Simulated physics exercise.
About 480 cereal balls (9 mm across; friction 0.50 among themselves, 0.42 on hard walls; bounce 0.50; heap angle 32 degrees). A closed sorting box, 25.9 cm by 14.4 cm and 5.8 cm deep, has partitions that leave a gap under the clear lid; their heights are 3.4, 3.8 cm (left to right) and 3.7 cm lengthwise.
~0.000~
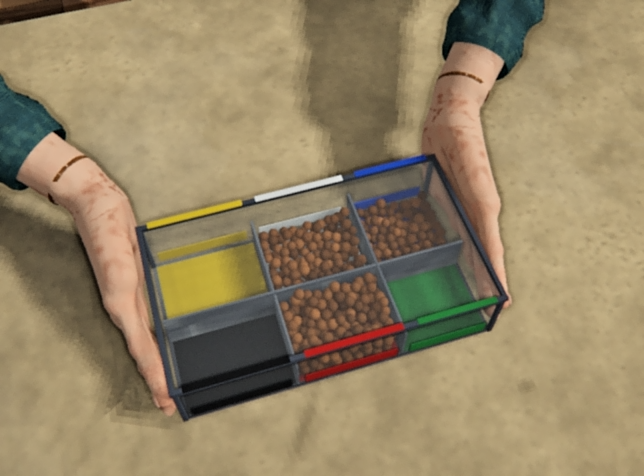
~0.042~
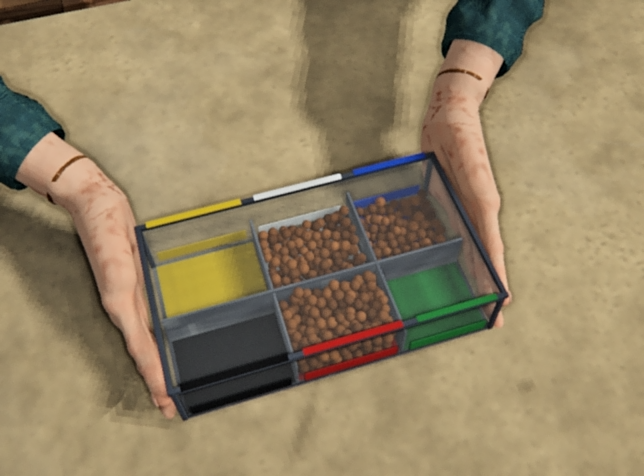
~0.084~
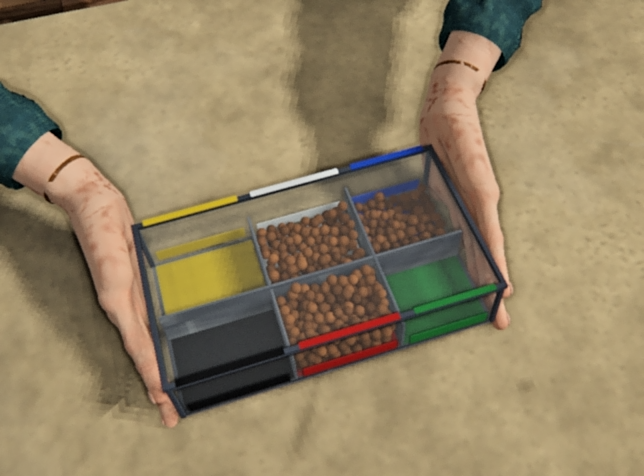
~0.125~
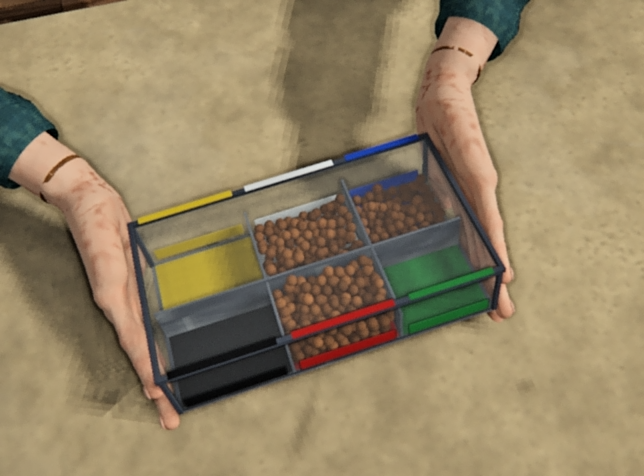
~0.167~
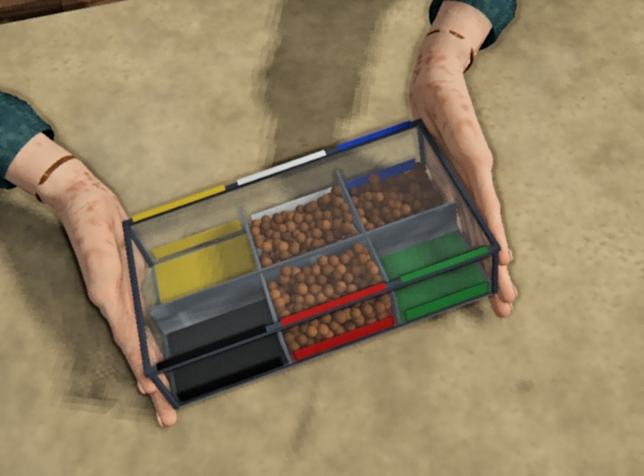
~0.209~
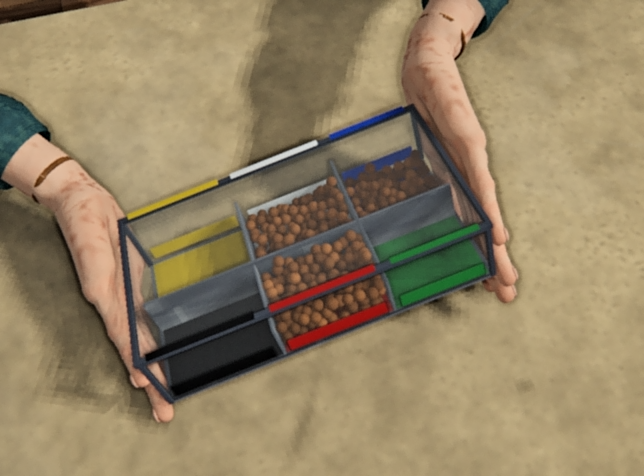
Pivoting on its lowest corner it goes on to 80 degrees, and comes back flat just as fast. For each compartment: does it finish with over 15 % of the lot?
Red: Above, blue: Above, green: Below, yellow: Above, white: Above, black: Below.
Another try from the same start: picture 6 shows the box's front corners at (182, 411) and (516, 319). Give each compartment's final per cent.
Red 50; blue 20; green 10; yellow 0; white 20; black 0.
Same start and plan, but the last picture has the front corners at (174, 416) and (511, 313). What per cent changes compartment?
It would be near 20 per cent.
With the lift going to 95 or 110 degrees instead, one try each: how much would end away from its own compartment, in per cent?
About 45 and 50 per cent.
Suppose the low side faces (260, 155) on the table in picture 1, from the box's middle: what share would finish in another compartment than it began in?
About 15 per cent.
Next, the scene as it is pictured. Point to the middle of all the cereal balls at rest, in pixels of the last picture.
Around (285, 254).
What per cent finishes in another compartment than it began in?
Some 35 per cent.
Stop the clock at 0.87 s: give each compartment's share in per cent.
Red 35; blue 25; green 0; yellow 10; white 30; black 0.
After 0.87 s, tilt 79 degrees; red 35 %, blue 25 %, yellow 10 %, white 30 %.
After 1.30 s, tilt 35 degrees; red 20 %, blue 20 %, yellow 30 %, white 25 %.
Then, at 1.82 s, tilt 0 degrees; red 20 %, blue 20 %, yellow 30 %, white 25 %.
In the end, at 2.3 s, red 20 %, blue 20 %, green 0 %, yellow 30 %, white 25 %, black 0 %.
